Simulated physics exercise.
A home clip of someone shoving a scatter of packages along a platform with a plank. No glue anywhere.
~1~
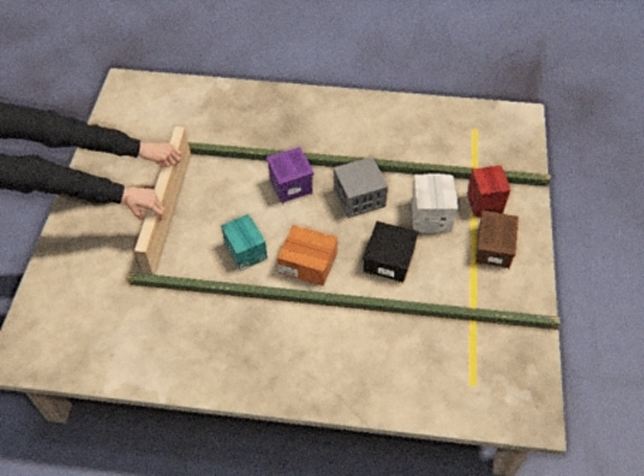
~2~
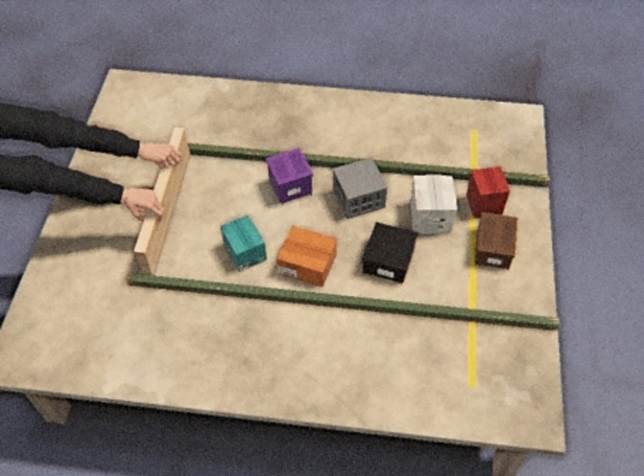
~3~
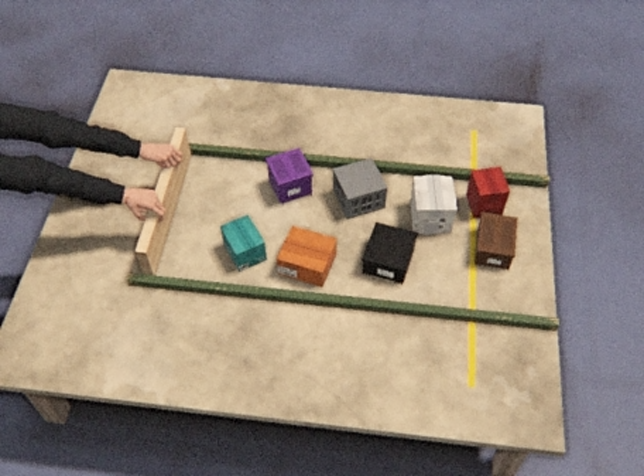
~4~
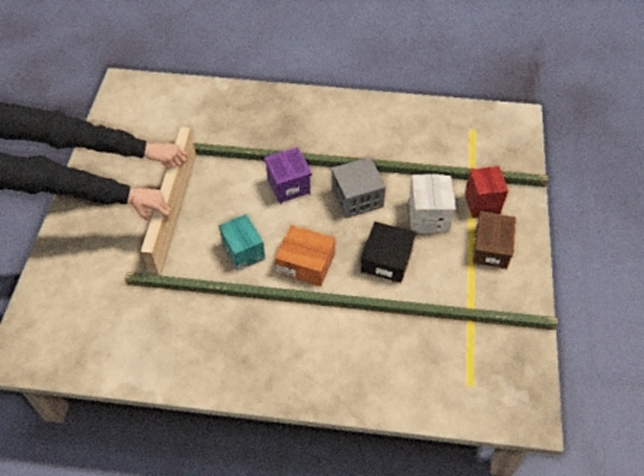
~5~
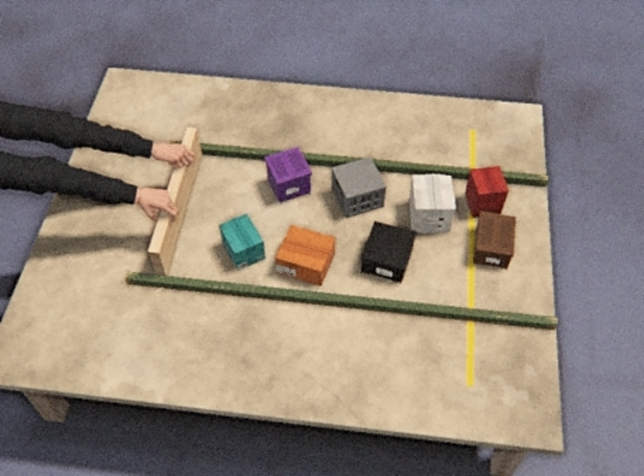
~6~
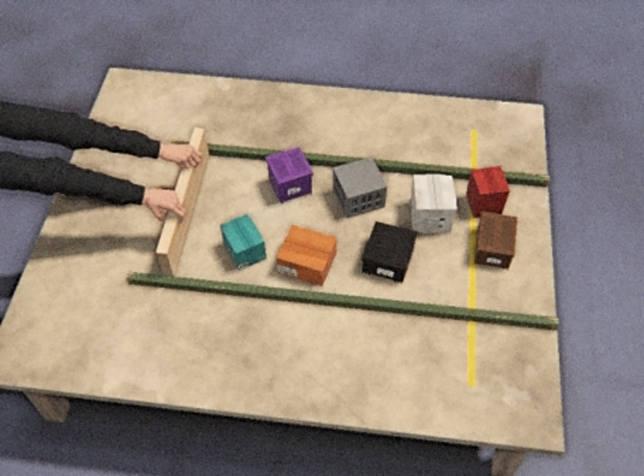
On a wooden tabletop, two hands slide an upright plank slightly right toward scattered coloured boxes, which stay still between green rails.
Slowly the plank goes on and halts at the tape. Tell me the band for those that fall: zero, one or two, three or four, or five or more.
The number that fall off is three or four.
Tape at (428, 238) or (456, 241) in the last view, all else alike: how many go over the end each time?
Down on the ground: 1 and 3.
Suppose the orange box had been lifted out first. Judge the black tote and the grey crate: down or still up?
The black tote does not fall; the grey crate stays on.
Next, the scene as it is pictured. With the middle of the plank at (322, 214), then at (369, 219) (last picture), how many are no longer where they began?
The counts are 5 and 8.
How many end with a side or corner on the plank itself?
It touches 2.
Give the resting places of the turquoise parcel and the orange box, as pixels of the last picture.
Near (491, 275) and (533, 282).
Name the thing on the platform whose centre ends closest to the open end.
Foremost is the red parcel.
Soon after, none off yet; brown tote at rest near (495, 241); red parcel at rest near (487, 192); white parcel at rest near (432, 204).
Then, none off yet; brown tote moved a little near (518, 243); red parcel moved about its own width near (514, 192); white parcel moved about its own width near (480, 210).
At rest, the number that fall off is three or four; fallen, black tote, white parcel and brown tote.
